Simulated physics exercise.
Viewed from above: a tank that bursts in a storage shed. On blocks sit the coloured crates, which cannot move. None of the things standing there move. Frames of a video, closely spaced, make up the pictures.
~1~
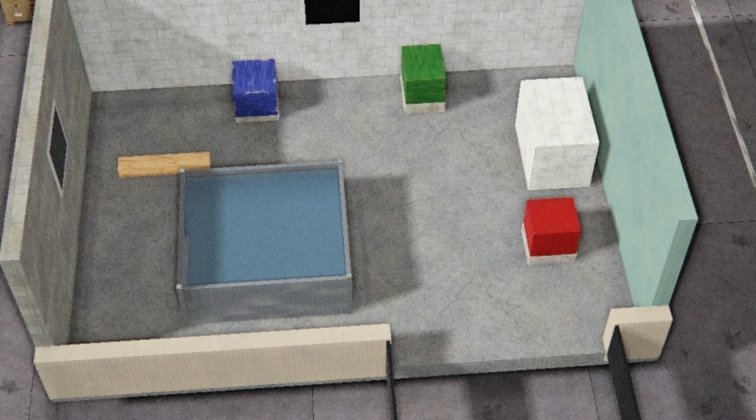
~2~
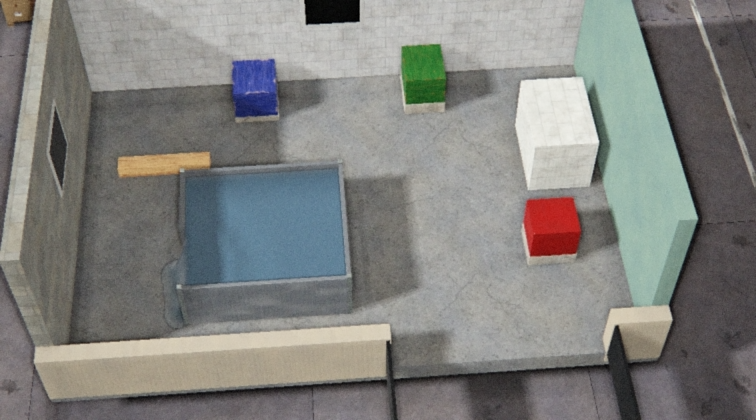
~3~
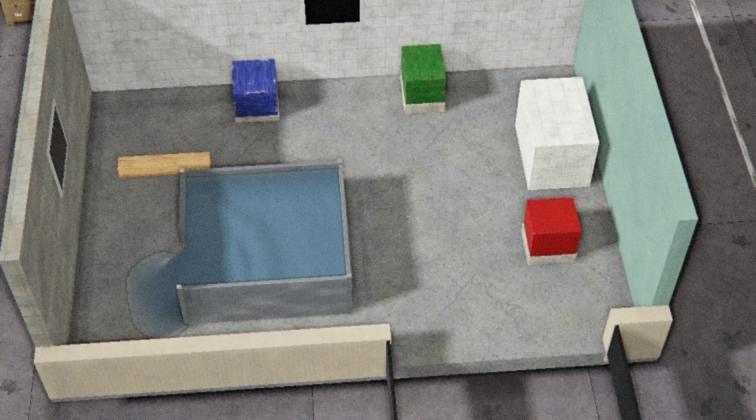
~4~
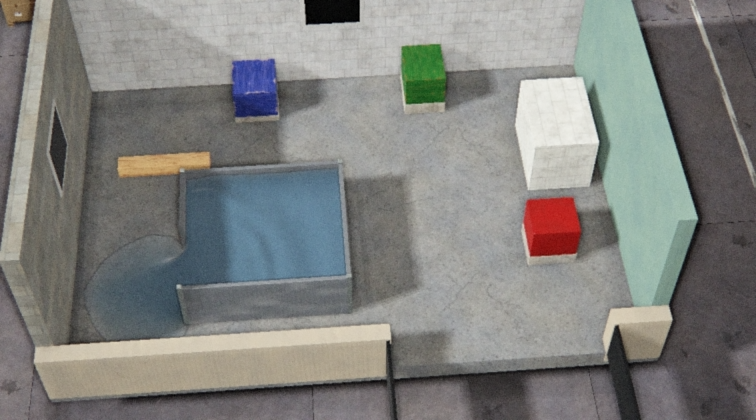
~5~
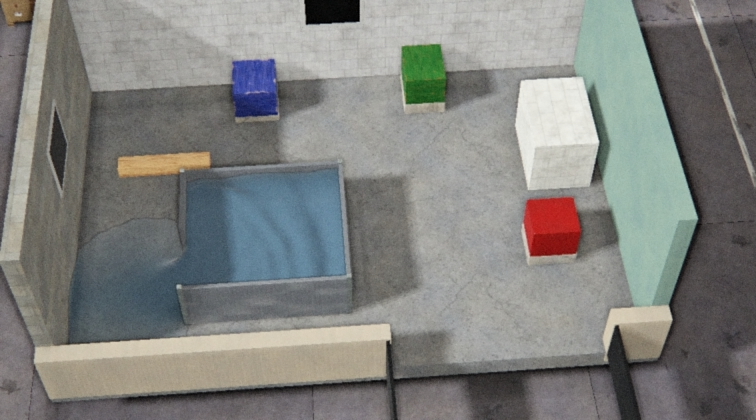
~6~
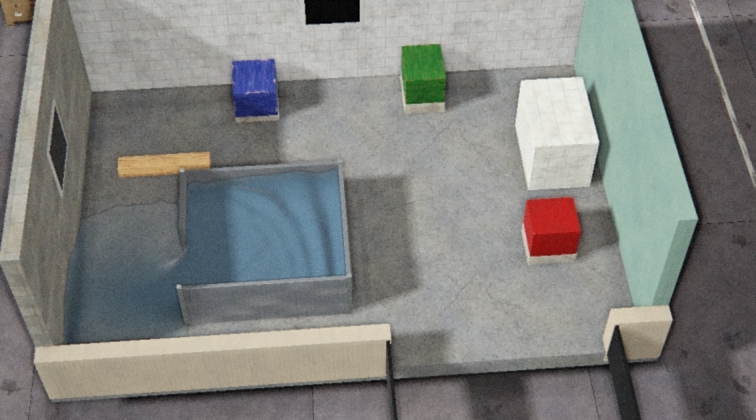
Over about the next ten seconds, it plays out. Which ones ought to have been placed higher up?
The green crate will avoid the water. The red crate will avoid the water. The blue crate will meet the water.
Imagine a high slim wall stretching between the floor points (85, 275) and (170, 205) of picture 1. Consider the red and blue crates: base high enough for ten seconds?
Going one at a time, I'd say the red crate is never reached, and the blue crate is never reached.
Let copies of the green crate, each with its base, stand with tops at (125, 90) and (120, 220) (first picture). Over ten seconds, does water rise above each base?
Going in order, the first does get wet and the second does get wet.
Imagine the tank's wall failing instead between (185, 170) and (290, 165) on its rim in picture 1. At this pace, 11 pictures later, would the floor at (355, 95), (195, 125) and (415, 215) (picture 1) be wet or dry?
Spot one inundated, spot two inundated, spot three spared.
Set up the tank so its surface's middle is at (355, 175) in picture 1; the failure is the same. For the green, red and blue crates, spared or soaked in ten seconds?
Going through them, the green one is left untouched, the red one is left untouched and the blue one gets flooded.
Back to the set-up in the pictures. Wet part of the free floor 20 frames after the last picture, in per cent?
50 %.
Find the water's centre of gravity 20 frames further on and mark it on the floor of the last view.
I reckon somewhere around (210, 253).
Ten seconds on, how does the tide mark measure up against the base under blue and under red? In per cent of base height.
Roughly 230 percent, then 50 percent.
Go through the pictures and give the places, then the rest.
In the first frame, still water in the open tank at (263, 226).
In the second frame, water pours out at (187, 279) and has run to (182, 326).
In the third frame, the front is at (134, 277), out from the gap at (188, 281).
In the fourth frame, the front is at (92, 286), out from the gap at (188, 282).
In the fifth frame, the front is at (70, 344), out from the gap at (188, 282).
In the sixth frame, the front is at (81, 224), out from the gap at (188, 281).
A moment on, water covers 15 % of the floor; the green crate not reached, the red crate not reached, the blue crate not reached.
Next, water covers 25 % of the floor; the green crate not reached, the red crate not reached, the blue crate not reached.
Then, water covers 50 % of the floor; the green crate not reached, the red crate not reached, the blue crate water round its plinth.
Later, water covers 85 % of the floor; the green crate water round its plinth, the red crate water round its plinth, the blue crate water round its plinth.
In the end, water covers 100 % of the floor; the green crate stayed above the water, the red crate stayed above the water, the blue crate was topped.
